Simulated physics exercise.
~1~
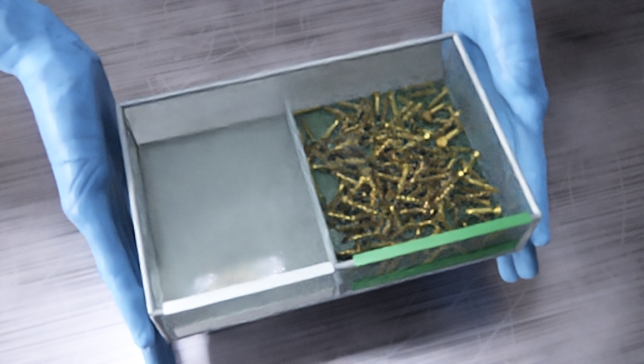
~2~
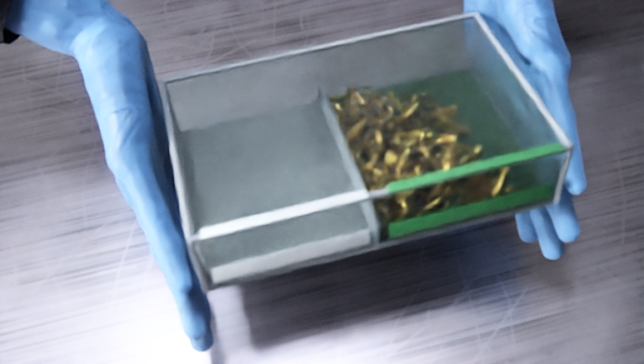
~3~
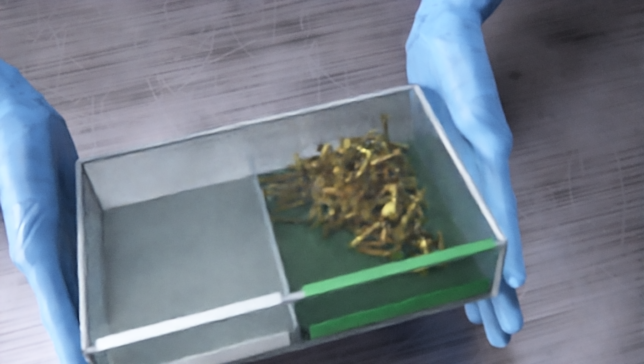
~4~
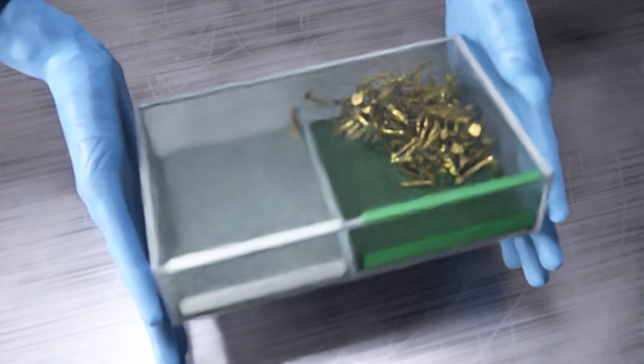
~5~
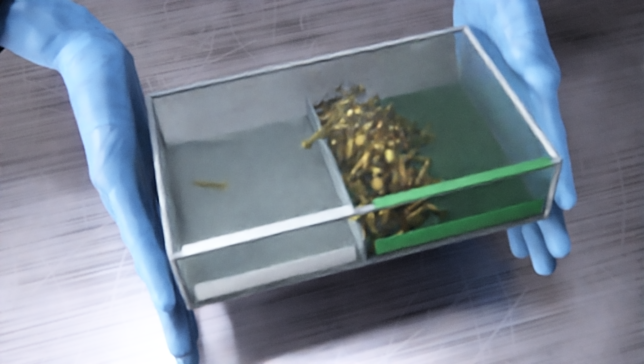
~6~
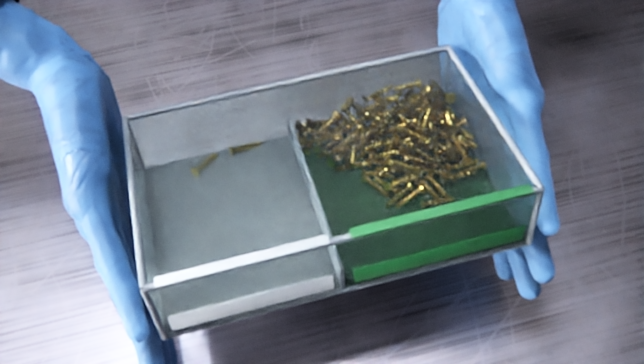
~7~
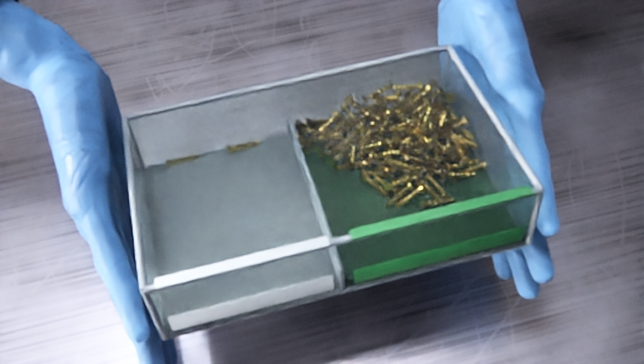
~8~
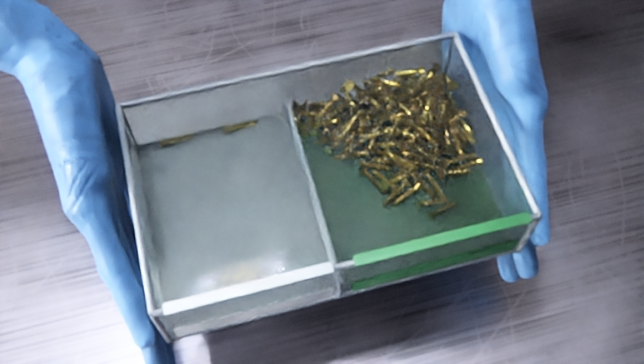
Blue-gloved hands shaking, tilting and levelling a divided box of brass-coloured screws, a few crossing left while most stay in green.
